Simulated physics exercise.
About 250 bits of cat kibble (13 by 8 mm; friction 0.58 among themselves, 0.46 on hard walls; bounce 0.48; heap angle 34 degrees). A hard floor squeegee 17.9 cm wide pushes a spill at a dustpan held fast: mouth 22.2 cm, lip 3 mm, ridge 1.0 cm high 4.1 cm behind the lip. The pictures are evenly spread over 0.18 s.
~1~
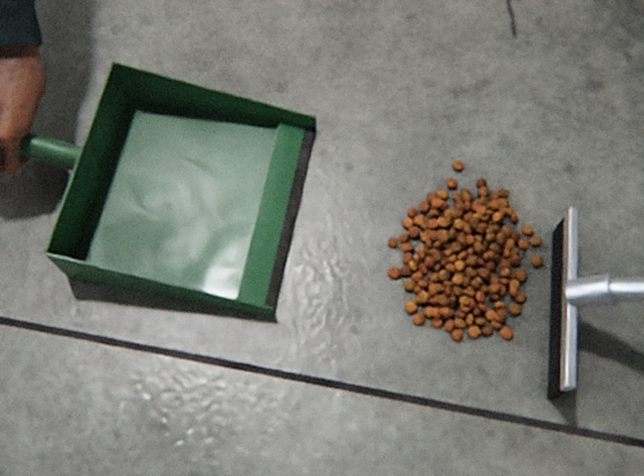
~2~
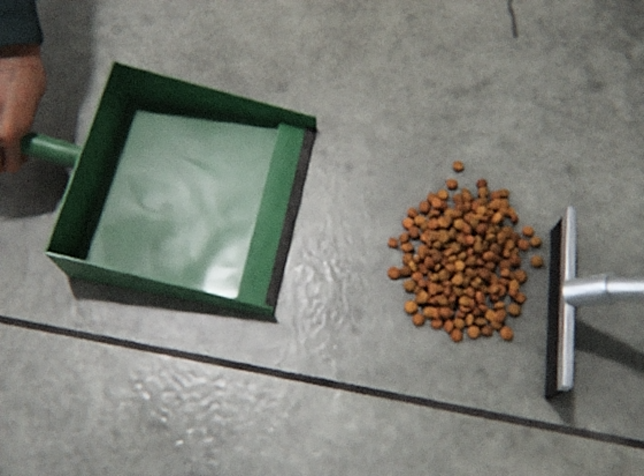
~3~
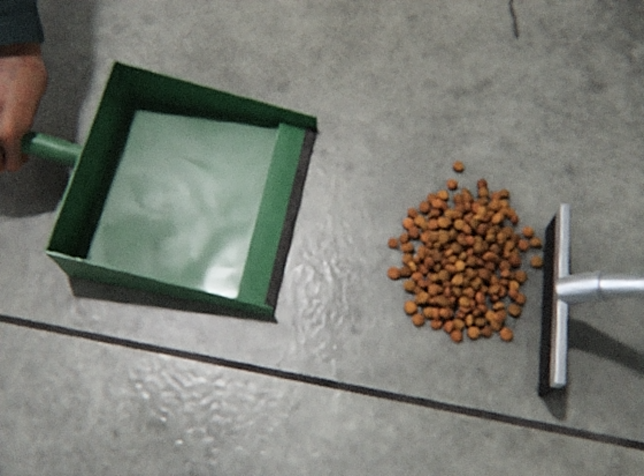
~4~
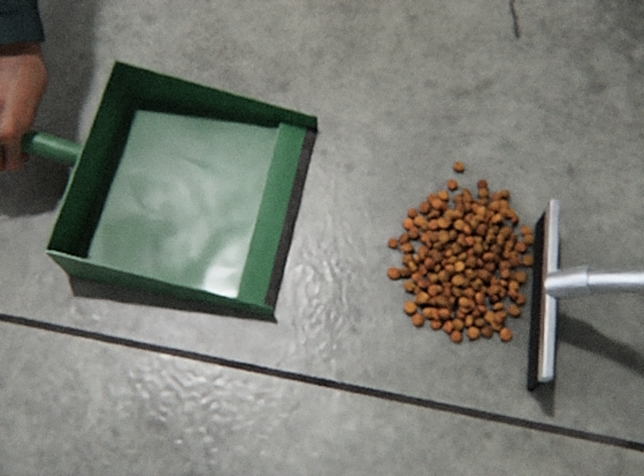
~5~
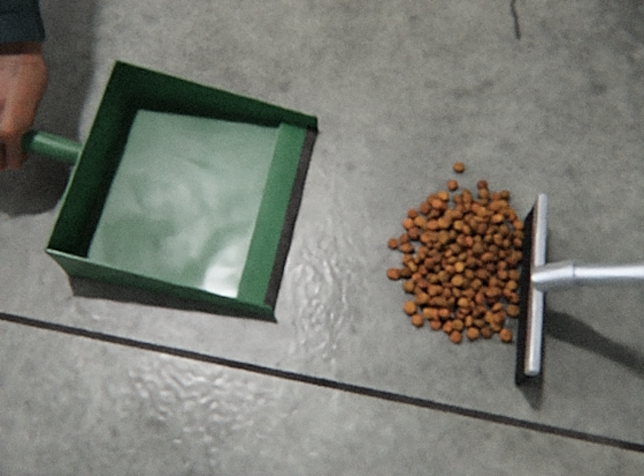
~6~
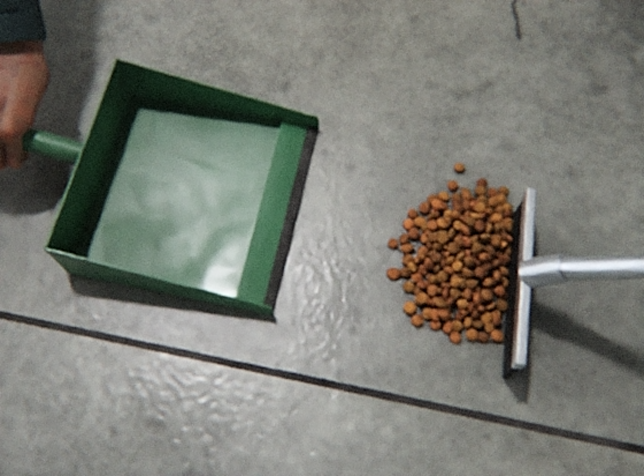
Hand holding a green dustpan still on a grey floor while a squeegee slides left, pressing into a pile of brown kibble.
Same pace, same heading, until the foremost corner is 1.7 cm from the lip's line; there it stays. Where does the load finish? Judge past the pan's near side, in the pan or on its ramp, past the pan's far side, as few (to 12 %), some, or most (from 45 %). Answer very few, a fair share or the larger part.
Near side very few, pan a fair share, far side very few.
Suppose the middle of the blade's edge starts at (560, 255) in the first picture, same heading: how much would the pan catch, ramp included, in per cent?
Some 25 per cent.
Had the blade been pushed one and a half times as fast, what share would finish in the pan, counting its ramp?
Then about 45 per cent.
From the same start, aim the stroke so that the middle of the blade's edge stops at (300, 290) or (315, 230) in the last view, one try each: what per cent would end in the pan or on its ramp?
About 35 and 45 per cent.
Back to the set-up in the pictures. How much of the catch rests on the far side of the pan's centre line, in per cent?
Roughly 80 per cent.
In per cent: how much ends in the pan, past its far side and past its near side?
Near side 0, pan 40, far side 10.
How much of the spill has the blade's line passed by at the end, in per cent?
Roughly 25 per cent.
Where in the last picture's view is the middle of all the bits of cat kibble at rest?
At about (305, 186).
Then, 0.30 s after the last picture, middle of the blade 13 cm from the lip; 0 % over the lip, far side 0 %, near side 0 %.
Then, 0.50 s after the last picture, middle of the blade 6 cm from the lip; 0 % over the lip, far side 5 %, near side 0 %.
Then, 0.82 s after the last picture, middle of the blade 2 cm from the lip; 40 % over the lip, far side 10 %, near side 0 %.
In the end, near side 0 %, pan 40 %, far side 10 %, in front of the lip or behind the blade 50 %.
